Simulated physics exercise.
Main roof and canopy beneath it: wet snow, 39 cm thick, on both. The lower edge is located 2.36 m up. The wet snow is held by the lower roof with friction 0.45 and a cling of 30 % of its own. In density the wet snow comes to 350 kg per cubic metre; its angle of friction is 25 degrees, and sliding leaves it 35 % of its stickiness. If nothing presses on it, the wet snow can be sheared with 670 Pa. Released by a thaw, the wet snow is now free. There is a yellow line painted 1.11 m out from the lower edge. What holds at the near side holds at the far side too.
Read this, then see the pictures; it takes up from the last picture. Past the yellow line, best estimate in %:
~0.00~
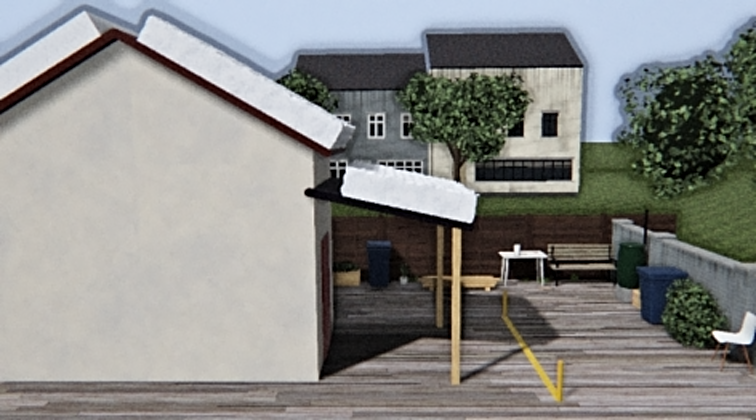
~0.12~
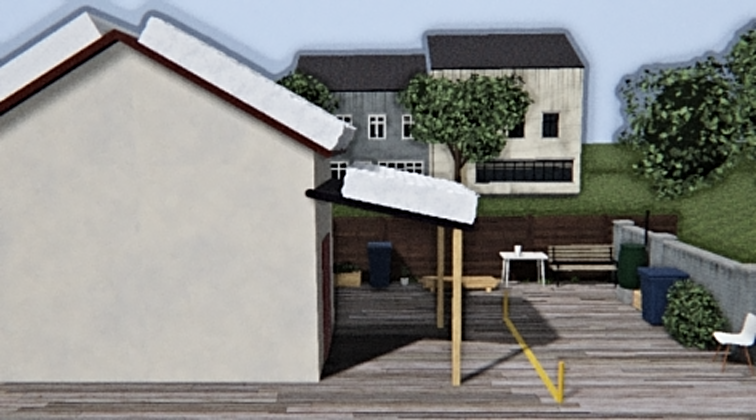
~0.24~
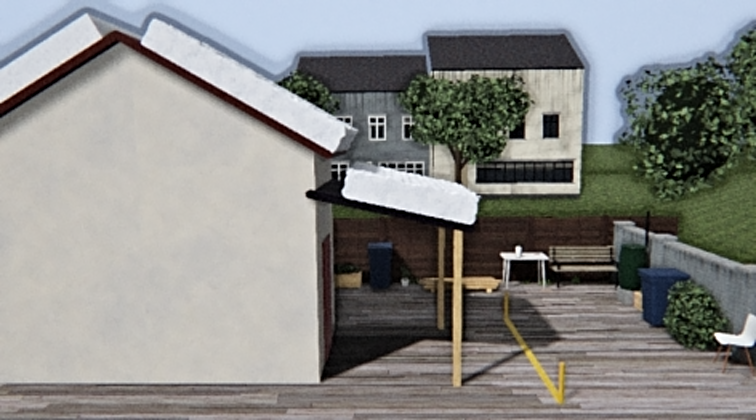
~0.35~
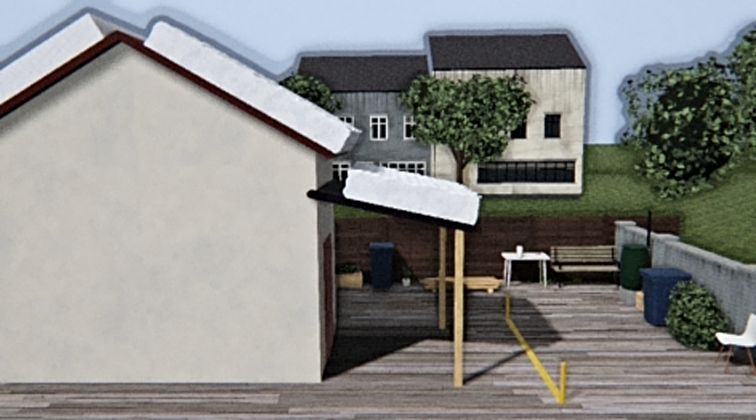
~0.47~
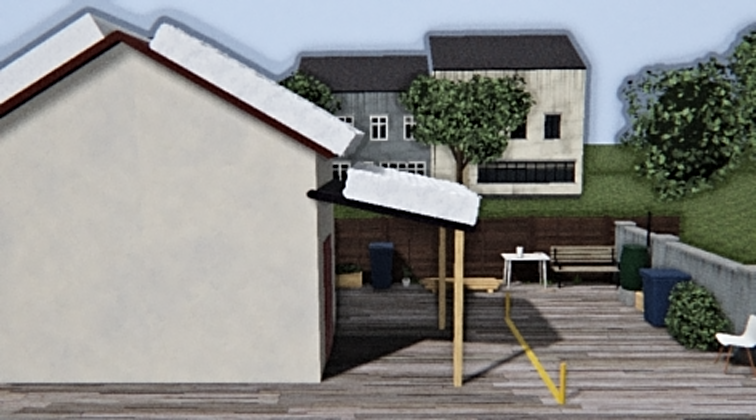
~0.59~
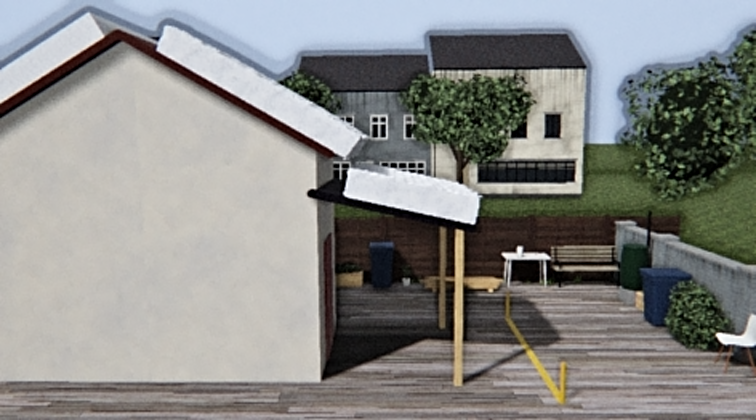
0 %.
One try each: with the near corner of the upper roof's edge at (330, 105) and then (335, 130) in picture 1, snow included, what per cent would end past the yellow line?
30 per cent, then 12 per cent.
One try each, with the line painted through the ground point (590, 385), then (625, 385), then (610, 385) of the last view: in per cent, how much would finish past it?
0 %, then 0 %, then 0 %.
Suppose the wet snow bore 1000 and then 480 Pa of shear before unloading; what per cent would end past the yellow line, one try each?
The answers, in order, are 0 % and 2 %.
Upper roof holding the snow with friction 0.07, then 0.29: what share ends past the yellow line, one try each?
25 %, then 6 %.
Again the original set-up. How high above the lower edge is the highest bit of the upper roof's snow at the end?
The snow's top stands about 1.9 m above the lower edge.
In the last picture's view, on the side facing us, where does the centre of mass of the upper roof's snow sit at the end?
Pretty much at (353, 145), I'd say.
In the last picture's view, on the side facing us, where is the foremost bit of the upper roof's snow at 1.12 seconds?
Position: Approx. (385, 156).
After 1.12 s, none is below the lower edge and 0 % is past the line.
After 1.75 s, none is below the lower edge and 0 % is past the line.
After 2.37 s, none is below the lower edge and 0 % is past the line.
After 3.00 s, none is below the lower edge and 0 % is past the line.
After 3.10 s, none is below the lower edge and 0 % is past the line.
